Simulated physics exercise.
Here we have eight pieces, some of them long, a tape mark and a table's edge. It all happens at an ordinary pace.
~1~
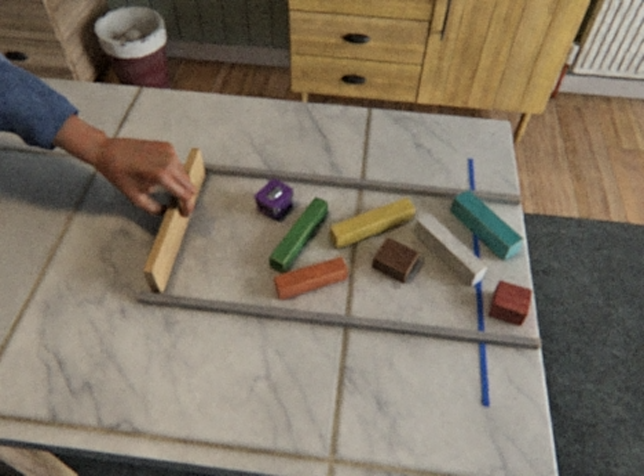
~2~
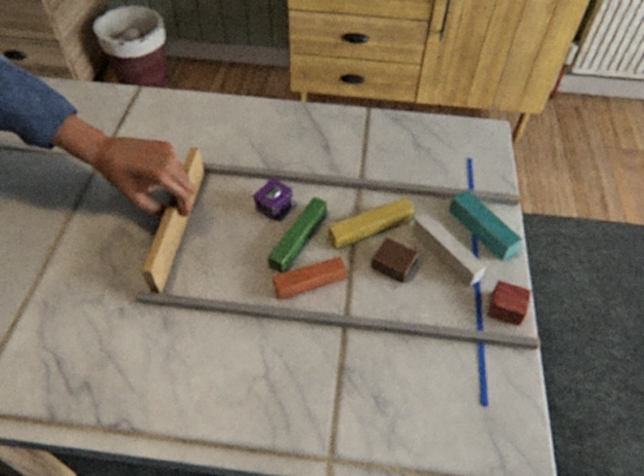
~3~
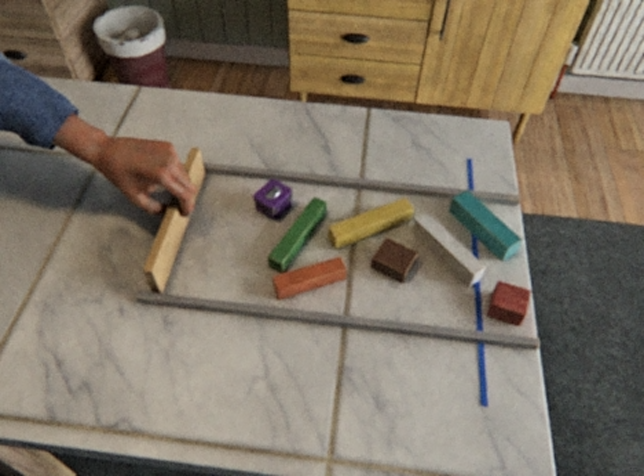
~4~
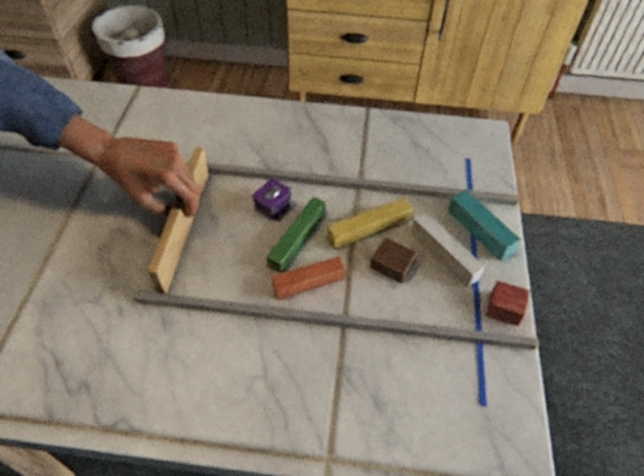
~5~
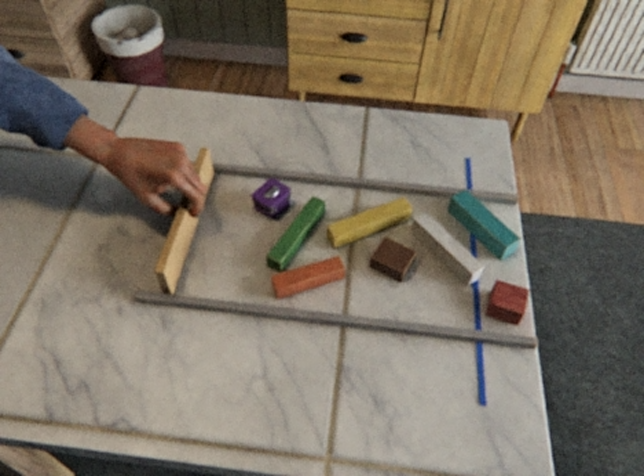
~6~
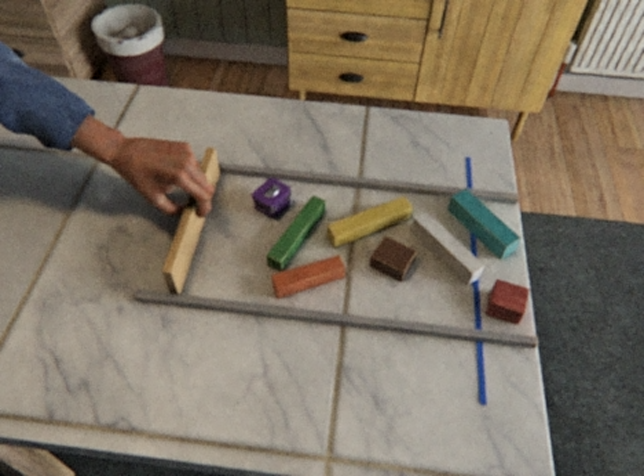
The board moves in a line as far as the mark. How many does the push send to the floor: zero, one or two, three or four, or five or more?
As it turns out, the number that fall off is three or four.
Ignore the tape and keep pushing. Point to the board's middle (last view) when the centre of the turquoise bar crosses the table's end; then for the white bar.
Its middle is around (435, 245) and around (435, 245).
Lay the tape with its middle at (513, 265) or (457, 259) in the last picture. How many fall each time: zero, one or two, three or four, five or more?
Taking them in turn, 5 or more; 1 or 2.
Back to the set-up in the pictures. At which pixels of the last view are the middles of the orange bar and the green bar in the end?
Near (512, 304) and (500, 256).
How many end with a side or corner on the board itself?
In contact: 3.
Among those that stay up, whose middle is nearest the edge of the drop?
The yellow bar ends nearest.
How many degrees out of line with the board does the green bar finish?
About 20°.
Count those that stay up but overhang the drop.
Overhanging: 2.
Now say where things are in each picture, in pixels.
In the first frame, red block (510, 303); turquoise bar (486, 225); white bar (449, 249); board (178, 217); tape (477, 262).
In the second frame, turquoise bar (484, 224); purple case (273, 200).
In the third frame, white bar (447, 249); board (178, 217).
In the fourth frame, red block (508, 303); yellow bar (370, 223).
In the fifth frame, turquoise bar (483, 224); orange bar (308, 277).
In the sixth frame, red block (507, 302); turquoise bar (483, 223); white bar (446, 248); board (194, 217); tape (475, 260).
Soon after, none off yet; red block at rest near (507, 302); turquoise bar at rest near (483, 223); white bar at rest near (446, 248).
After that, none off yet; red block at rest near (507, 302); turquoise bar at rest near (483, 223); white bar moving near (453, 250).
And then, none off yet; red block at rest near (511, 305); turquoise bar displaced a little near (523, 226); white bar displaced about its own width near (527, 255).
In the end, the number that fall off is three or four; gone, brown block, white bar, turquoise bar and red block.
